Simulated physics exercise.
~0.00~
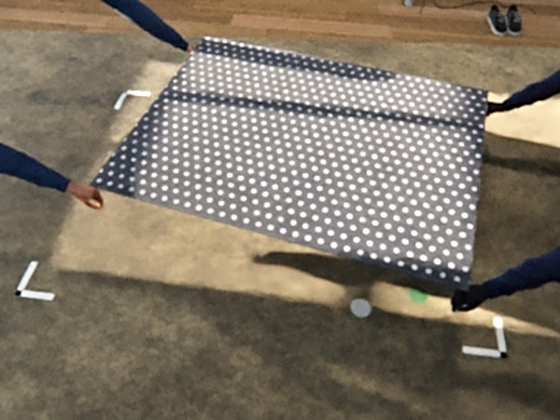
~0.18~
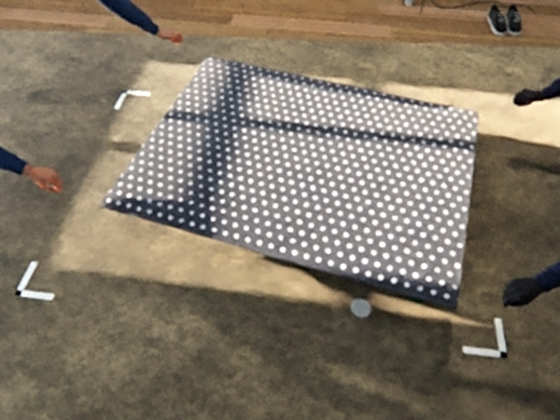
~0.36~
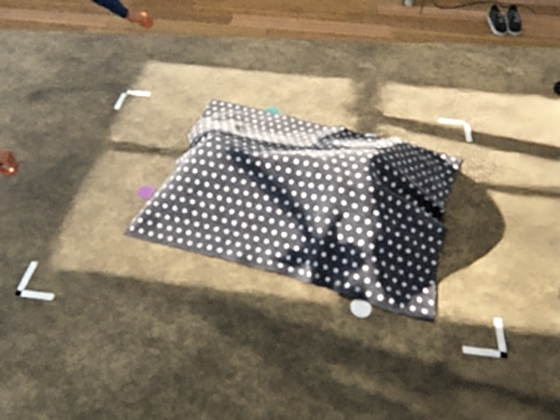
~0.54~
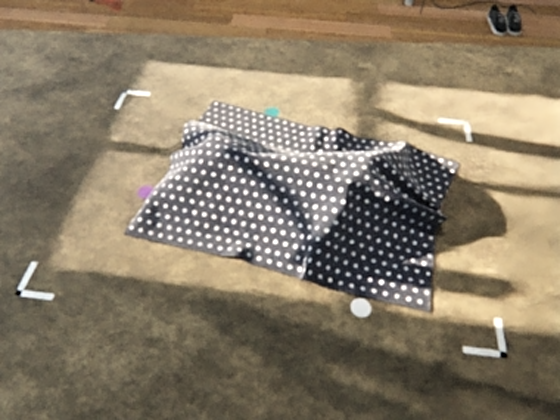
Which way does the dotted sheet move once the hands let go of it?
The dotted sheet moves down, dropping towards the carpet and settling over the raised shapes beneath it.
